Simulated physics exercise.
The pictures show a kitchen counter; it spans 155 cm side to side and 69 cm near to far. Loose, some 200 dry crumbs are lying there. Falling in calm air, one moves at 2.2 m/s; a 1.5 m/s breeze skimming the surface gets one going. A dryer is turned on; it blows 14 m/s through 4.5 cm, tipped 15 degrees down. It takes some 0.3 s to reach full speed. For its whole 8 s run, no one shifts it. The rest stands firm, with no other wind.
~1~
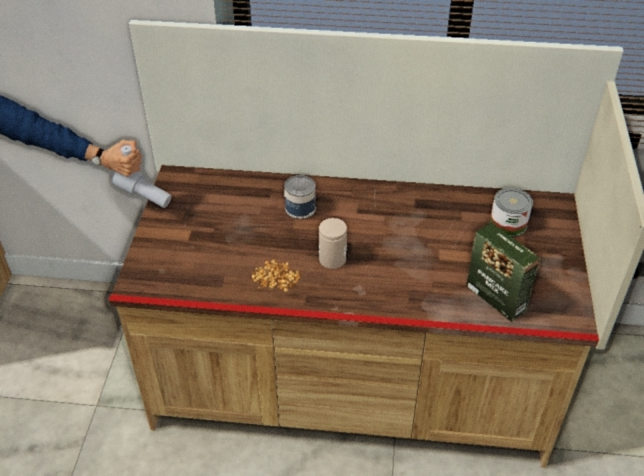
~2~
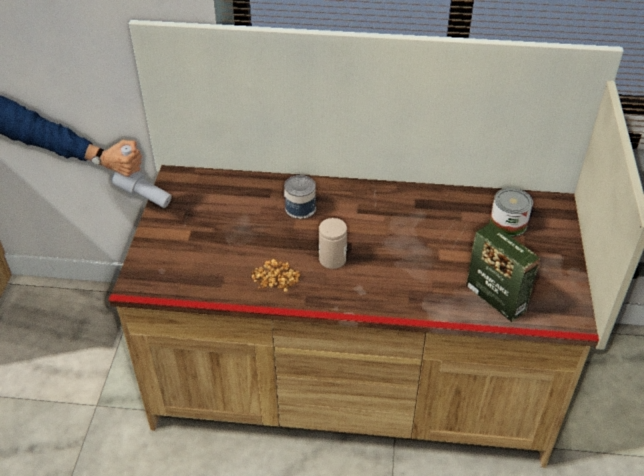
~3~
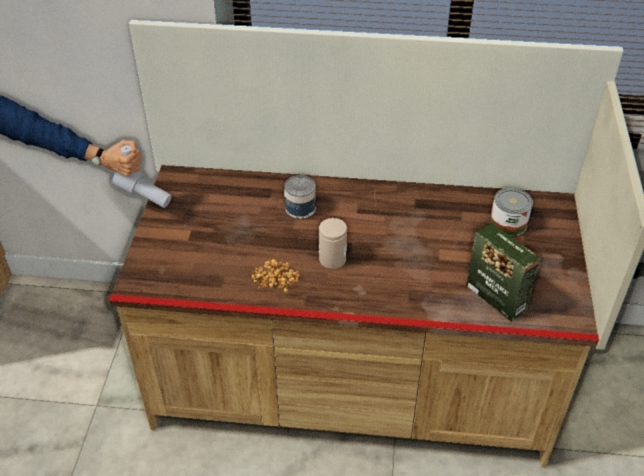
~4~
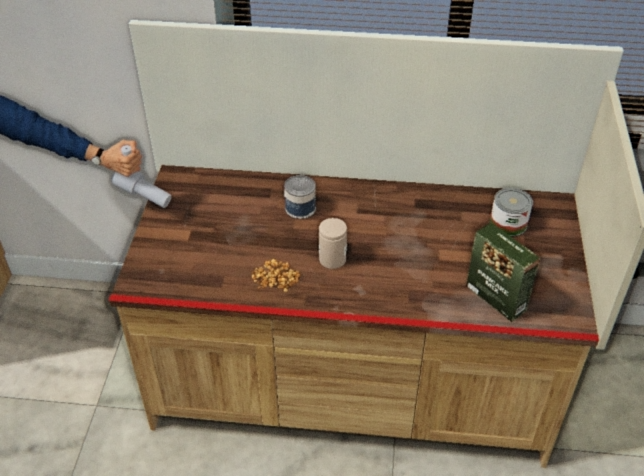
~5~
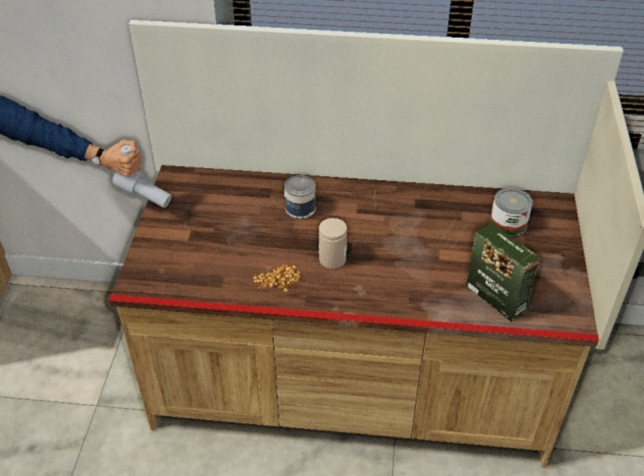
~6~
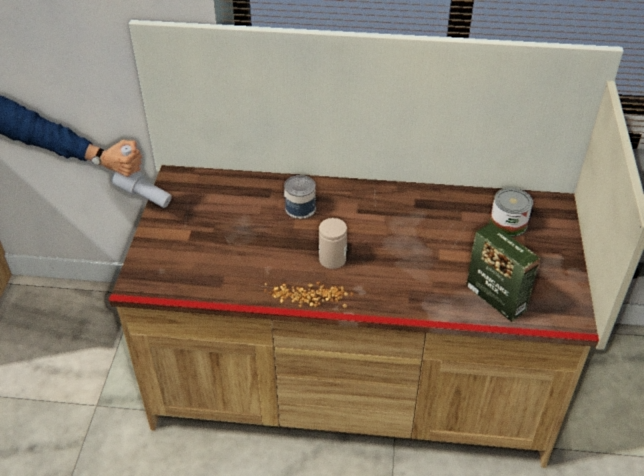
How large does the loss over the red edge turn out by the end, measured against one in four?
I'd bet the limit of a quarter at that edge is broken.
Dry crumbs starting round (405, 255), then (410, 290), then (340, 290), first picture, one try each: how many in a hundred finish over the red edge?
10, 30 and 100 in a hundred, respectively.
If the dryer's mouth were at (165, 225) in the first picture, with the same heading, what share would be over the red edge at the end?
Result: Approx. 80 %.
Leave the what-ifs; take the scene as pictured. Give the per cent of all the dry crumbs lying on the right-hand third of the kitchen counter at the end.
Near 0 per cent at the end.
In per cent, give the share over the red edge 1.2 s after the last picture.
I'd say near 100 per cent by then.
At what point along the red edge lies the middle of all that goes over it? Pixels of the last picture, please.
At about (347, 320).
Then, 1.2 s after the last picture, 100 % are over the red edge; 100 % have settled or left.
Then, 2.2 s after the last picture, 100 % are over the red edge; 100 % have settled or left.
Then, 4.1 s after the last picture, 100 % are over the red edge; 100 % have settled or left.
Then, 7.7 s after the last picture, at the end, 100 % are over the red edge.
